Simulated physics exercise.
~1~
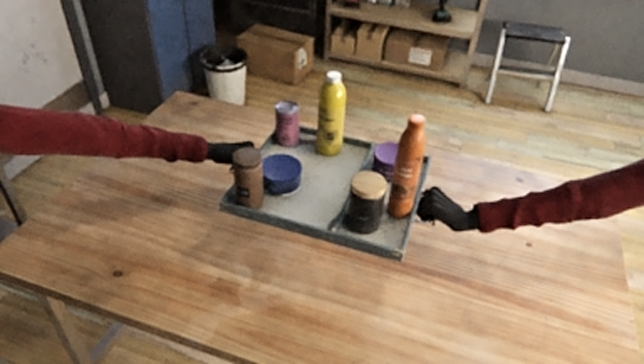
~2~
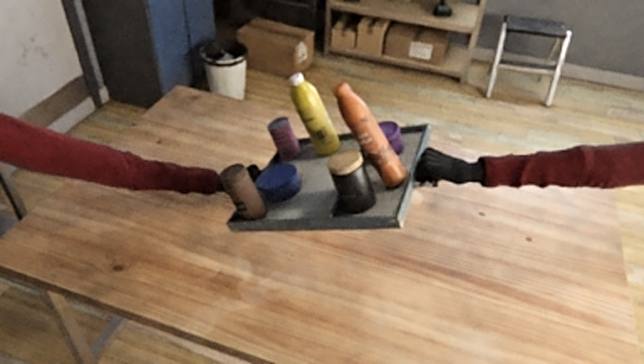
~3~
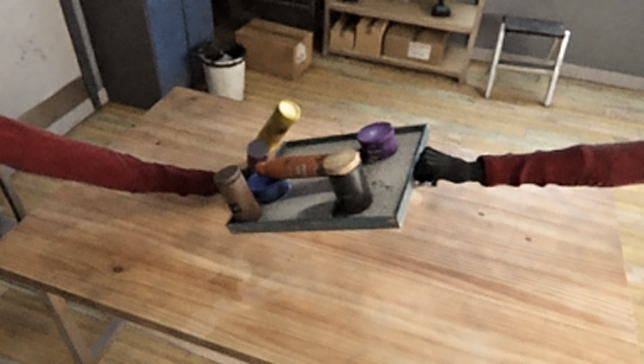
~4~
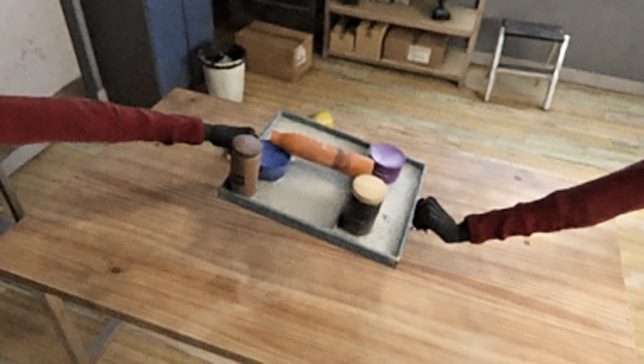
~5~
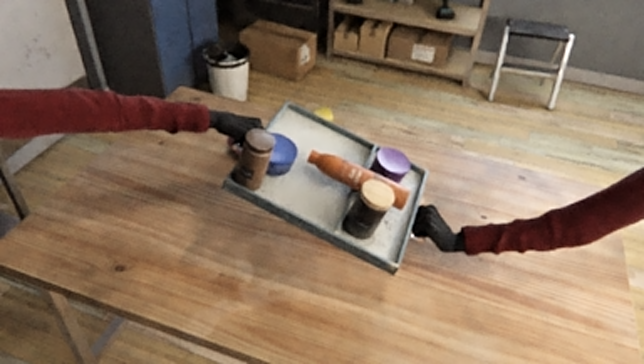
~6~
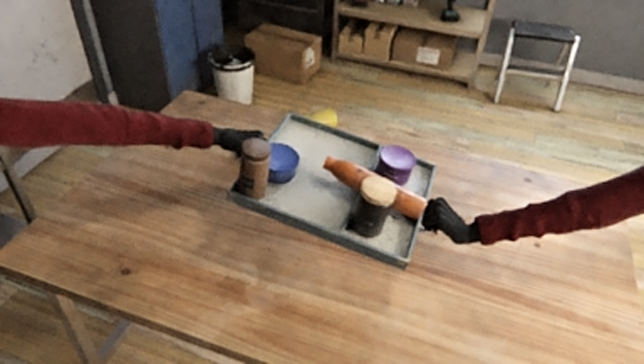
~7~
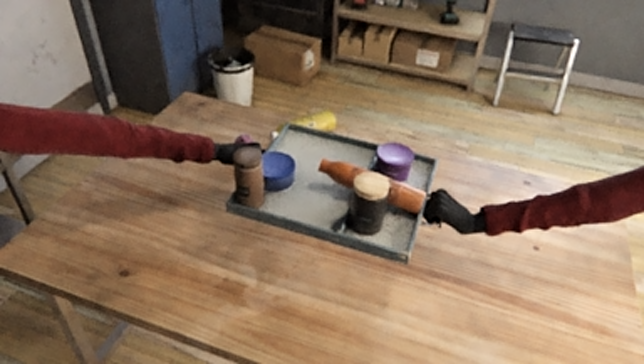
The footage shows two gloved hands tilting a tray of bottles, jars and tubs left, then right, then level above a wooden table. The orange bottle topples and stays lying on the tray, the yellow bottle and pink tin end up off it, and the rest remain standing.
